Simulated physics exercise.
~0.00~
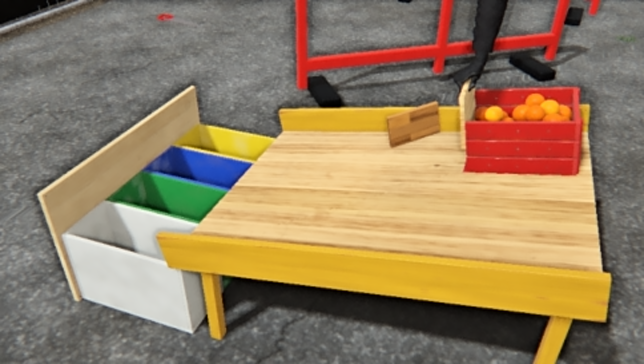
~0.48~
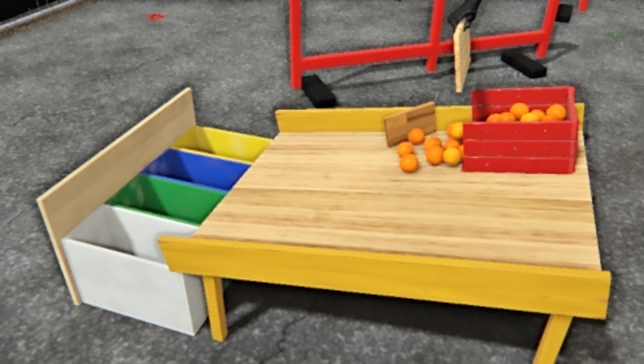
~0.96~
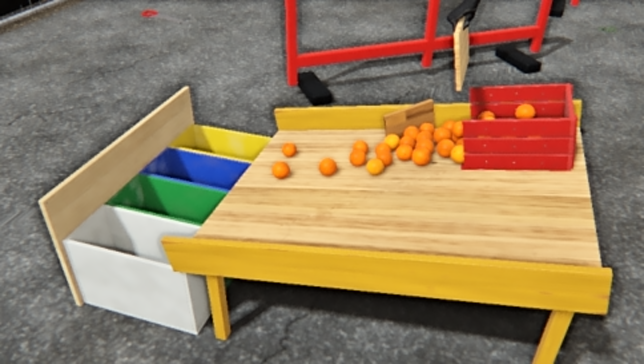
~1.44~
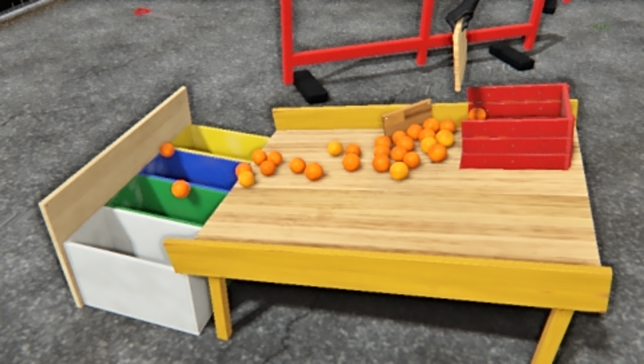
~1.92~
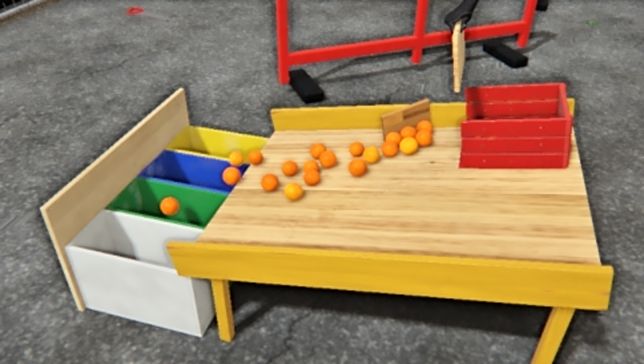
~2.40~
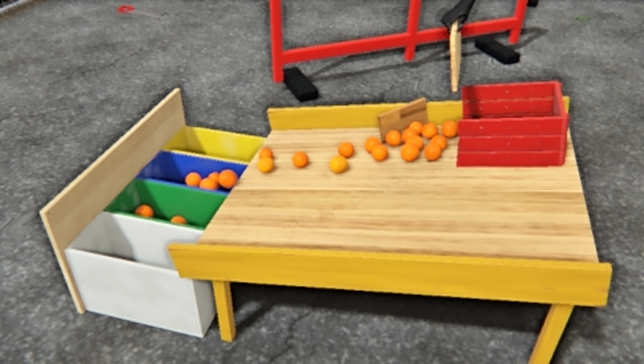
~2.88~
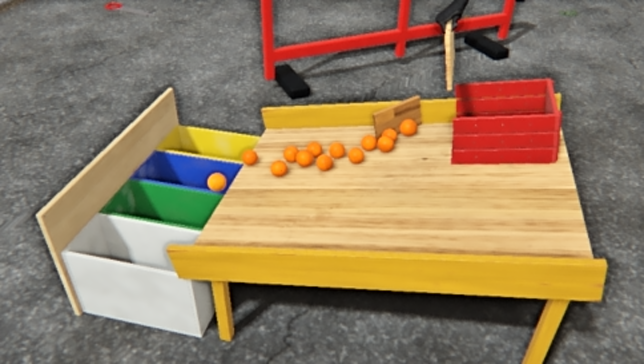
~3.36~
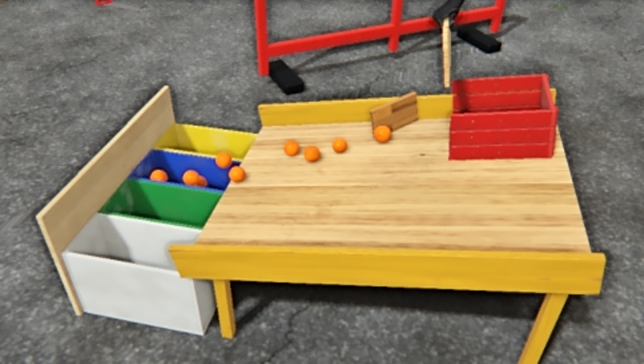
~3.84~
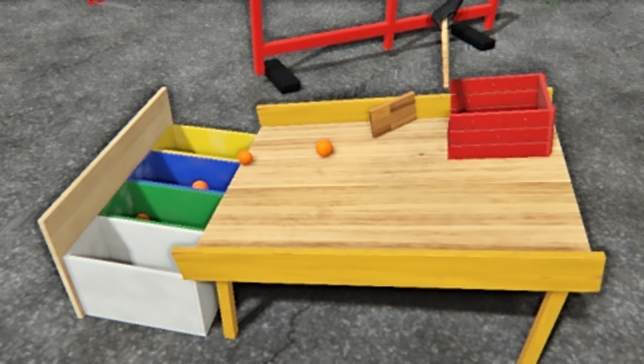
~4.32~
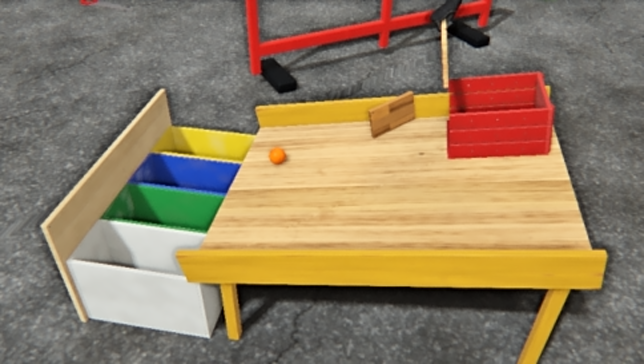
A wooden table stood beside four coloured bins, and once a small gate lifted from the red crate, oranges spilled out and rolled left across the tabletop, dropping mostly into the blue and green bins until just one was left on the table.
